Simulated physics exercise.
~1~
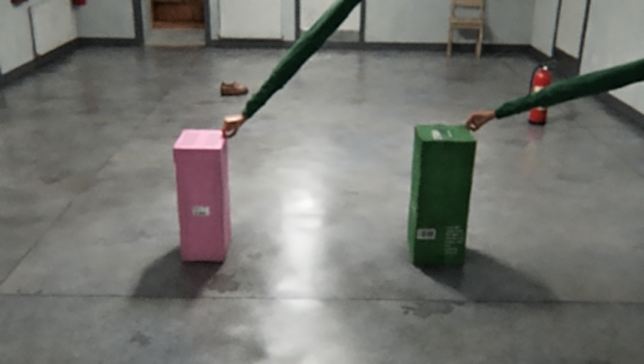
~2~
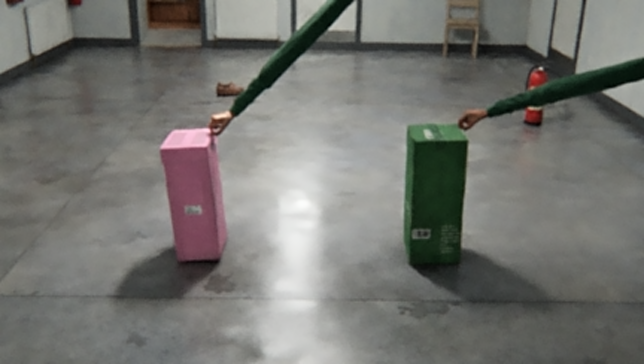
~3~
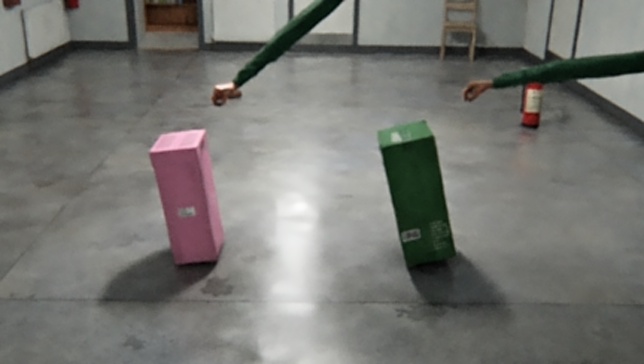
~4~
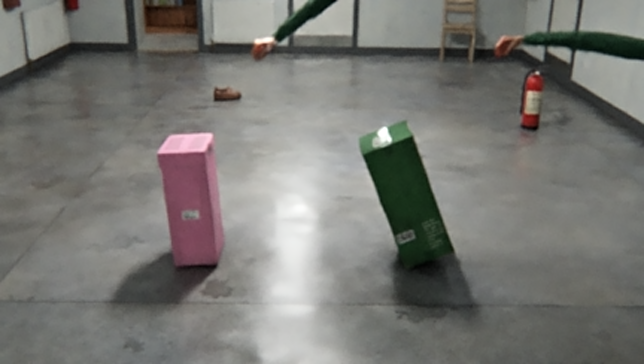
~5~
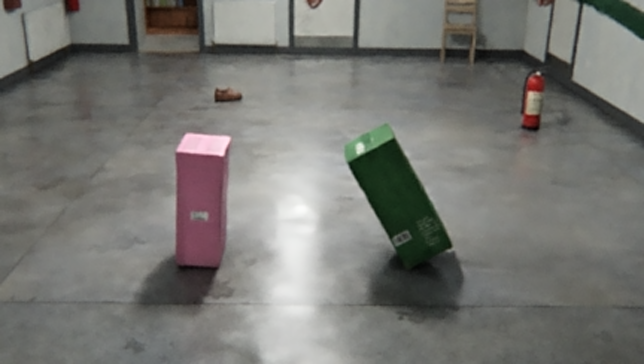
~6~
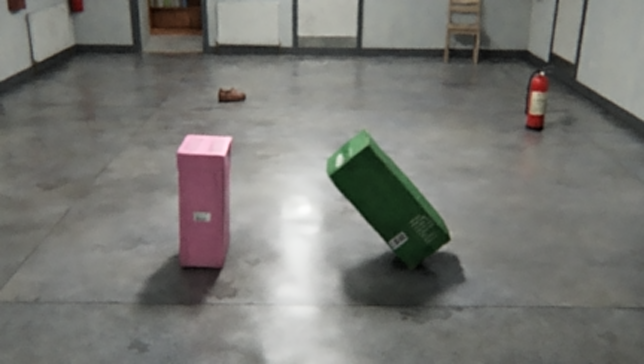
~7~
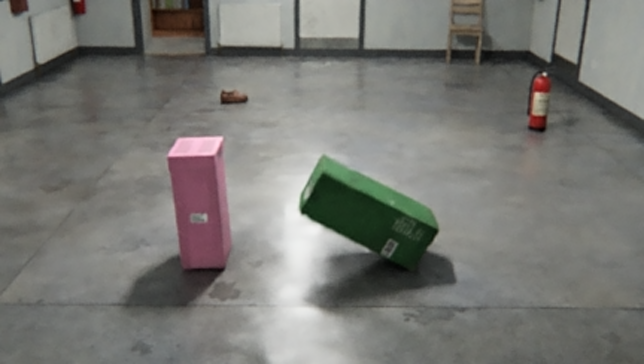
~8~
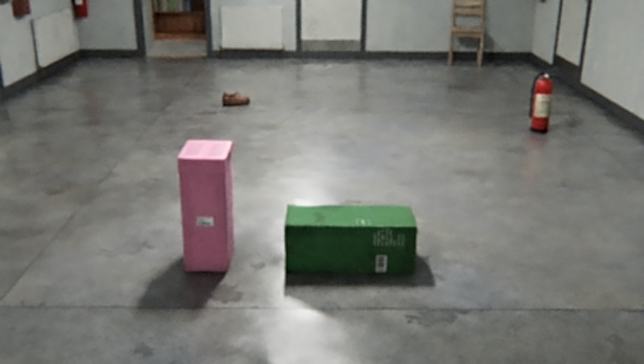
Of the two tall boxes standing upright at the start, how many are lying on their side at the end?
One of them is lying on its side at the end, the green parcel on the right.
In a wide room with a grey concrete floor, seen from the front by a slightly swaying camera, a tall pink tote stands on the left and a tall green parcel on the right. A shoe, a red fire extinguisher and a wooden chair or ladder sit farther back. Two green-sleeved arms reach in from the right, a hand at the top of each box, and both boxes tip to the left as the hands let go and draw away. The pink tote rocks back and settles upright on its base. The green parcel keeps leaning left until it topples and lies on its side.
